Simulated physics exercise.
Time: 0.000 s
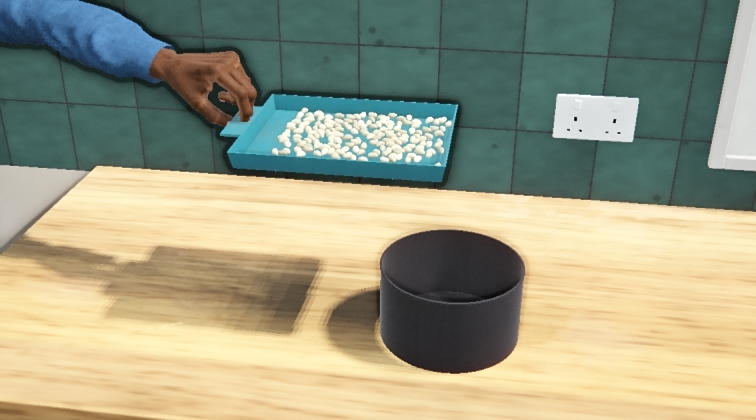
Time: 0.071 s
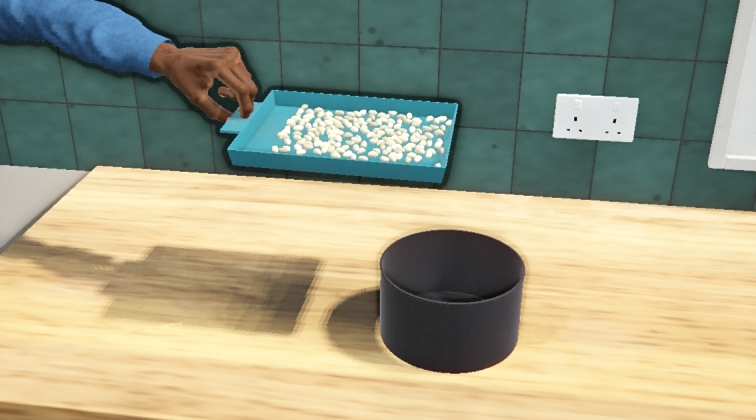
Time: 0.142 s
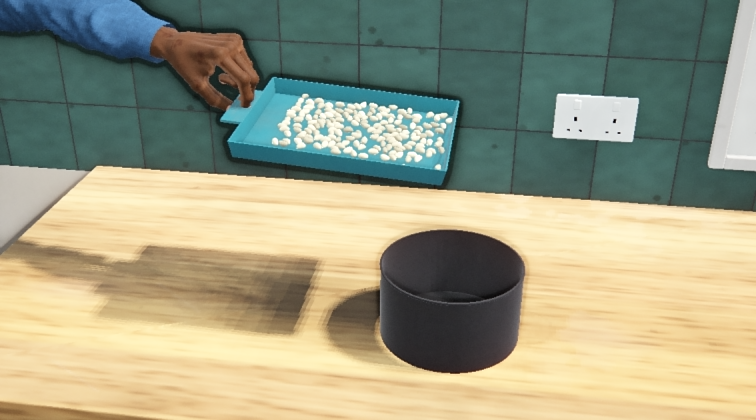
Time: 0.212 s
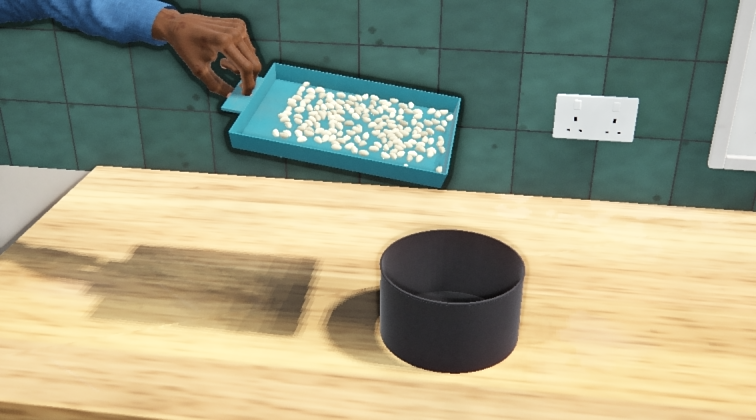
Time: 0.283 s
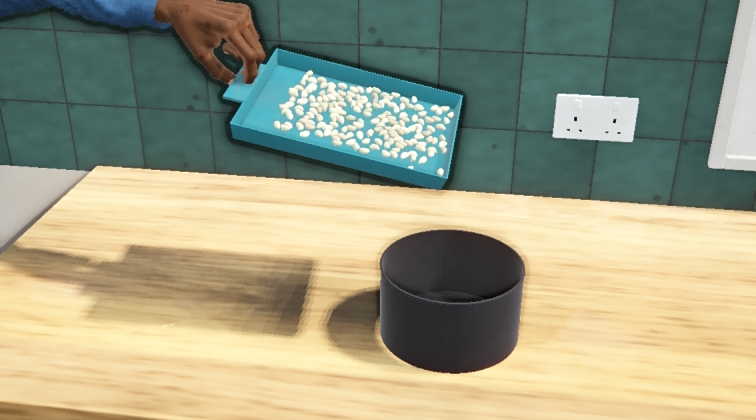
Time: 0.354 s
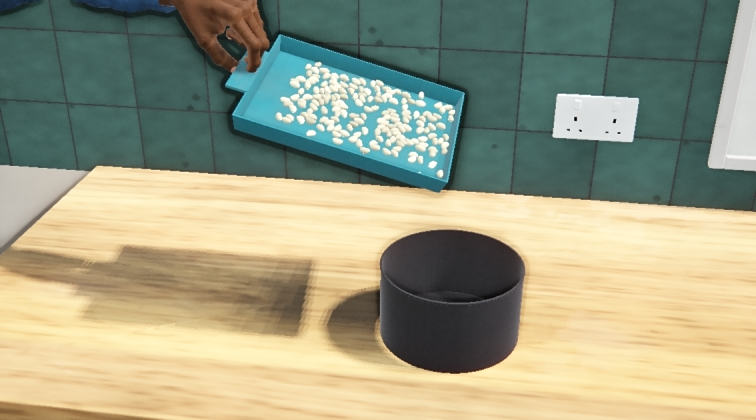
A blue-sleeved arm holds a teal tray of scattered white beans above a wooden counter, then raises the handle end on the left, tilting the tray moderately down to the right beside a still, black round pot.
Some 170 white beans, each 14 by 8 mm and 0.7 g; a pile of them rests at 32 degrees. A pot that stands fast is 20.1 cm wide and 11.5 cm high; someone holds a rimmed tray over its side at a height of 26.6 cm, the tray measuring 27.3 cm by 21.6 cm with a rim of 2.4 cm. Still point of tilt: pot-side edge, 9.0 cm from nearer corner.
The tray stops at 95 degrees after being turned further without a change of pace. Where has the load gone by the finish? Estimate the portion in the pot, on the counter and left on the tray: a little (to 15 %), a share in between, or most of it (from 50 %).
Pot: Most of it; counter: A little; tray: A little.
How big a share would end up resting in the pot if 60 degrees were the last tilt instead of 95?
Estimate: Roughly 25 percent.
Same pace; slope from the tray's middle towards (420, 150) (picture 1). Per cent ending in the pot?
Estimate: Some 80 per cent.
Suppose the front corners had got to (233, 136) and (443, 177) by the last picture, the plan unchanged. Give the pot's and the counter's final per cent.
Per cent by place - pot 100, counter 0.
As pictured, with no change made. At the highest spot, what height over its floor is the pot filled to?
2.0 cm.
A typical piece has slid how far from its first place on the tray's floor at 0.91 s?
Displacement on the tray: About 11 cm.
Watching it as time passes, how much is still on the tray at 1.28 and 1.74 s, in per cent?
Estimates: 80; 5.
After 0.91 s, tilt 55 degrees; the tray holds 100 %, the pot 0 %.
Then, at 1.28 s, tilt 79 degrees; the tray holds 80 %, the pot 15 %.
After 1.74 s, tilt 95 degrees; the tray holds 5 %, the pot 90 %.
By 2.7 s all is still; pot 95 %, counter 0 %, tray 0 %.
